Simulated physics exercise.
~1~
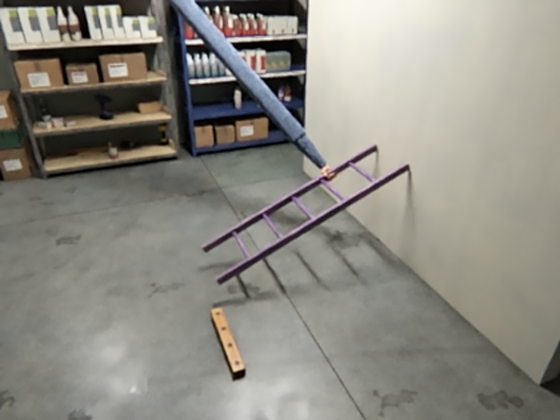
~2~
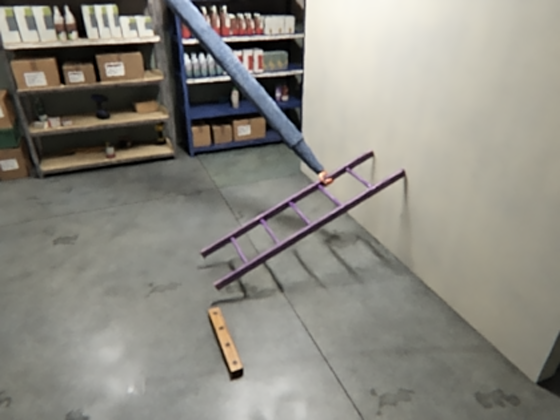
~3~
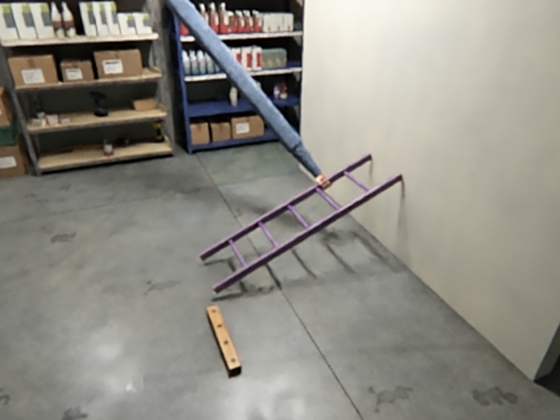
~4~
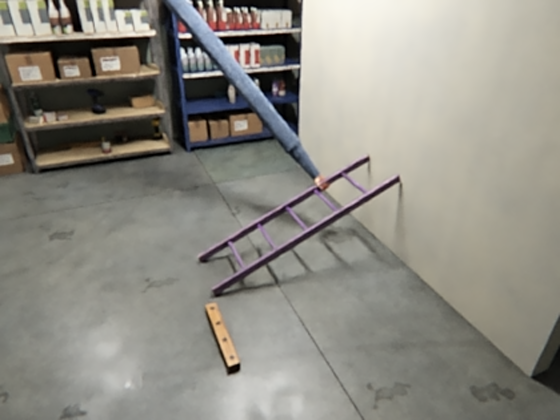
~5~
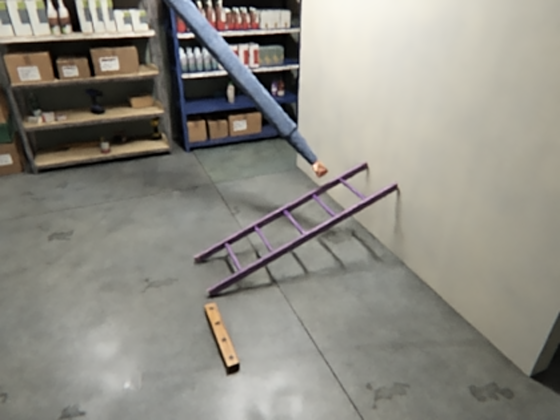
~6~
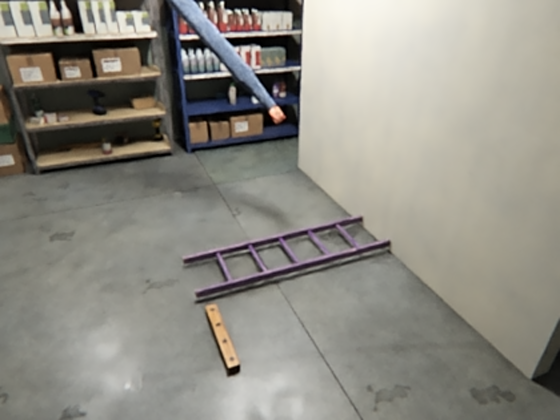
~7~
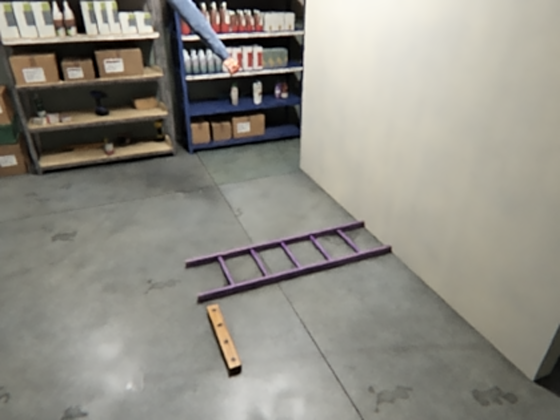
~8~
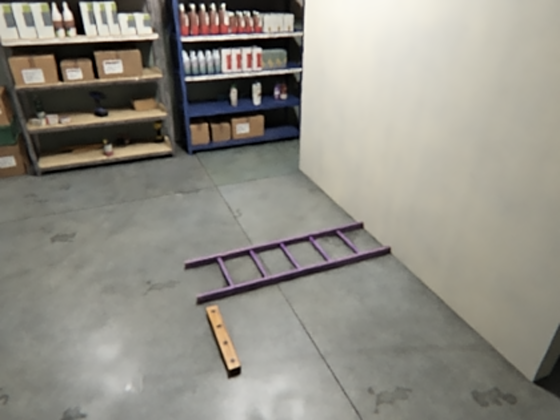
At the start, a purple ladder leans at a low slant against a pale wall, held near its upper end by a hand in a blue sleeve, while a wooden batten lies on the grey floor nearby. Shelves of boxes and bottles stand behind. The ladder's upper end sinks slightly down the wall as the hand stays with it. Then the hand lets go and draws back, and the ladder drops to the floor, its feet sliding a little outward. The arm withdraws out of view, leaving the ladder lying flat beside the unmoved batten.
